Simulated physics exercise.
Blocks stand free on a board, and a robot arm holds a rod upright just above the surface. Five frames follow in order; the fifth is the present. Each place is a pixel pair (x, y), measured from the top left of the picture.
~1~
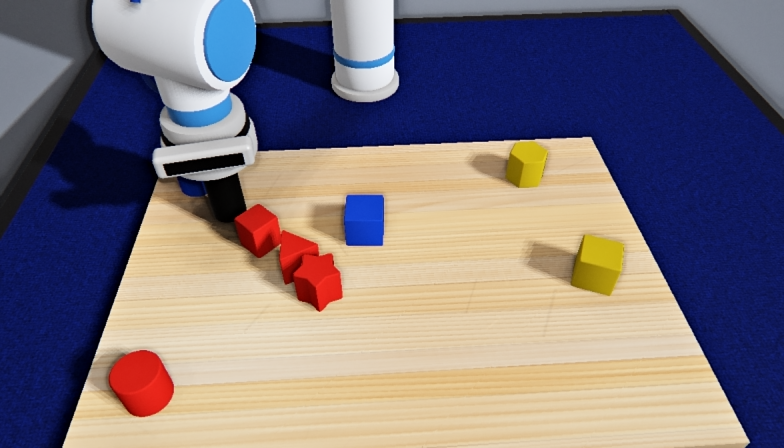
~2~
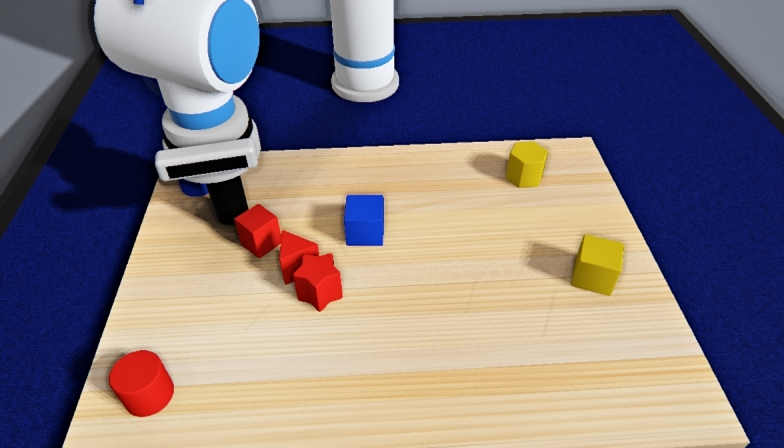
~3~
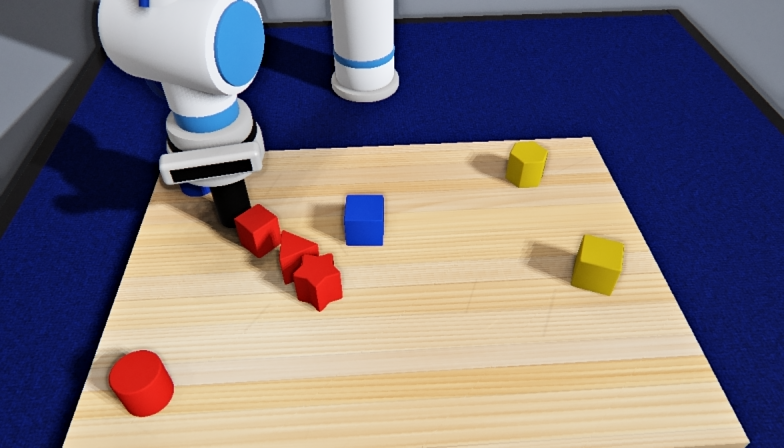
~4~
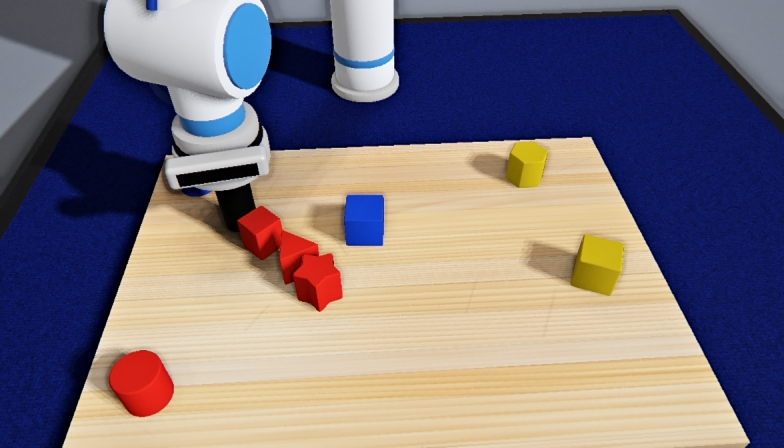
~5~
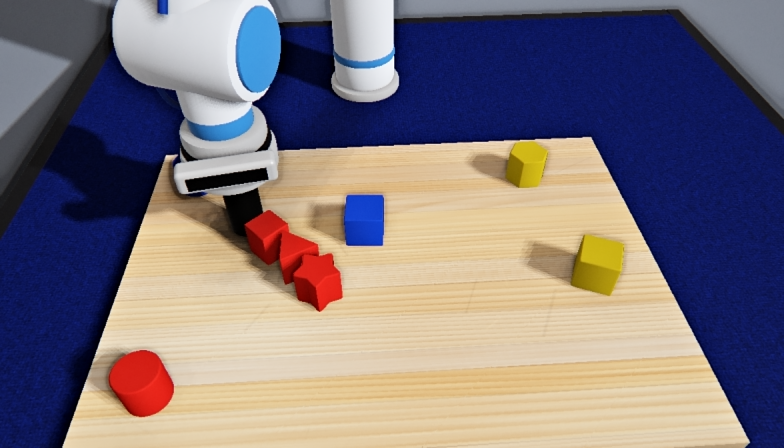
We see a robot arm lower a dark rod beside red, blue and yellow blocks on a wooden board; the rod edges right and toward the viewer, then nudges a red cube slightly, while the other blocks stay put.
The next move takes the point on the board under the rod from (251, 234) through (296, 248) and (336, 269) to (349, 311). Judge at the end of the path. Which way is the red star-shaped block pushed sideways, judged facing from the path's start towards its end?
Towards the right-hand side.
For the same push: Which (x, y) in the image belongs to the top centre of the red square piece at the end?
Expect it around (383, 293).
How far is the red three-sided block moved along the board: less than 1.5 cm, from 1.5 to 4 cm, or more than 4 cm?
It's set to move over 4 cm.
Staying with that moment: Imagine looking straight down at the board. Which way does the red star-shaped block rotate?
The block turns clockwise.
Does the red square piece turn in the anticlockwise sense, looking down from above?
In short: Yes.
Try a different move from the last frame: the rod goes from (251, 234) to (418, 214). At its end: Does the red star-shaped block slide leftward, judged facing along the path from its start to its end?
It seems not.
What follows on the original path. One third of the way, rod (295, 239); red square piece (316, 238); red three-sided block (333, 257), turned 45° clockwise; red star-shaped block (324, 282), turned 15° clockwise.
Two thirds of the way, rod (335, 261); red square piece (360, 261); red three-sided block (380, 279), turned 45° clockwise; red star-shaped block (325, 287), turned 35° clockwise.
At the end, rod (348, 302); red square piece (383, 293), turned 35° anticlockwise; red three-sided block (415, 301), turned 15° clockwise; red star-shaped block (315, 305), turned 55° clockwise; blue square piece unmoved.
